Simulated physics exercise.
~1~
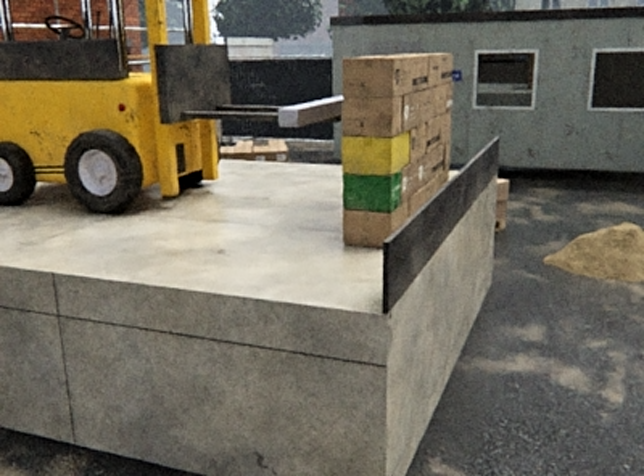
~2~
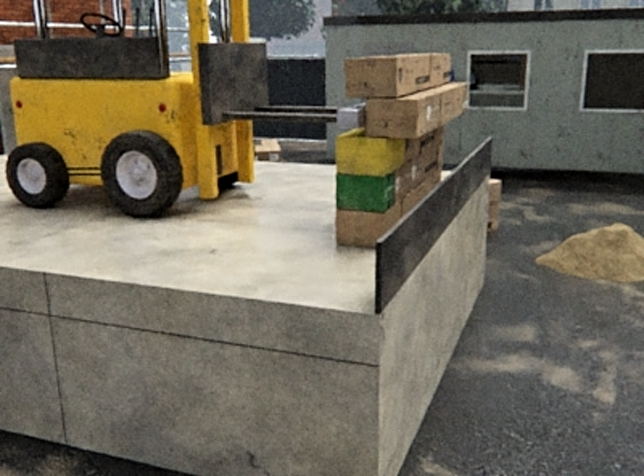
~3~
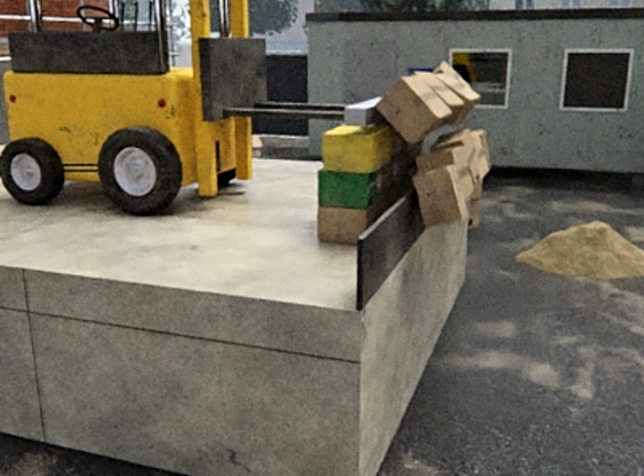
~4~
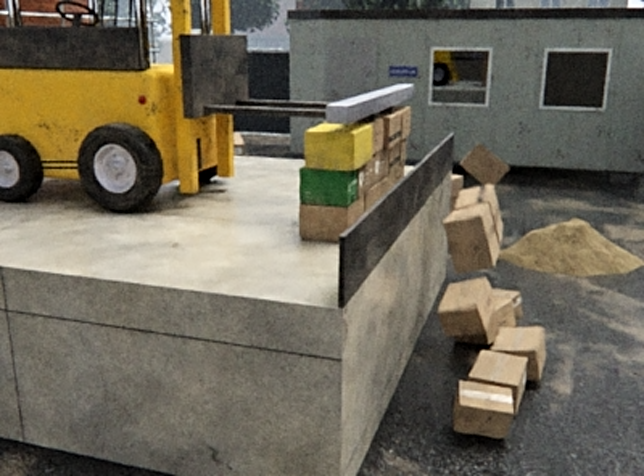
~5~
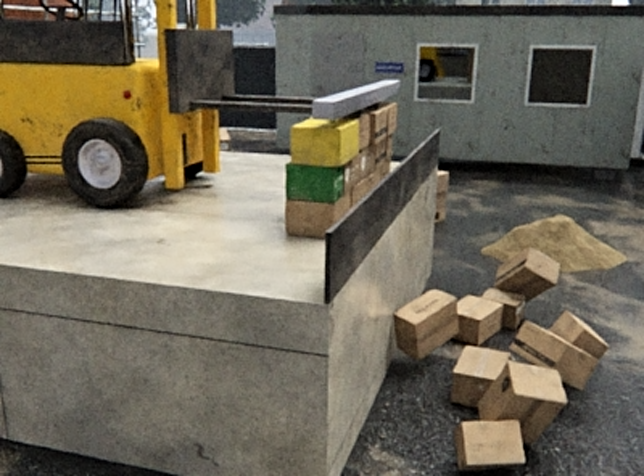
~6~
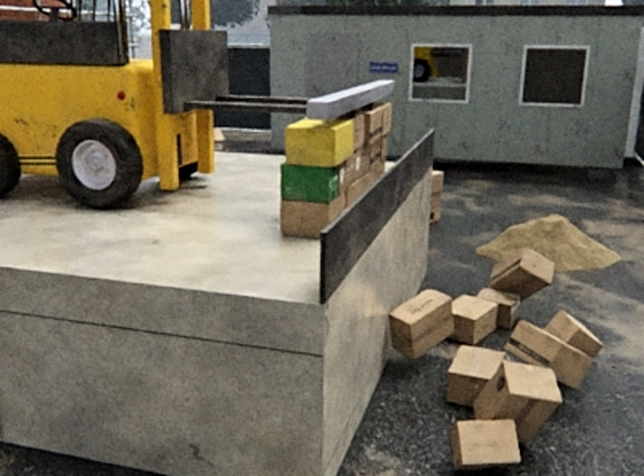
A yellow lift truck, at left on a pale concrete loading dock seen from outside and slightly above, pushes a level grey beam rightward toward a wall of brown cartons. The stack, with one yellow and one green carton at its near end, stands behind a low dark board, with a sand pile and a grey-green building beyond. The beam shoves the upper cartons out over the board. They tilt, tip and tumble off the edge as the view shifts slightly right. The truck stops, and the fallen cartons lie scattered on the dark ground while the yellow and green ones remain stacked beneath the beam.
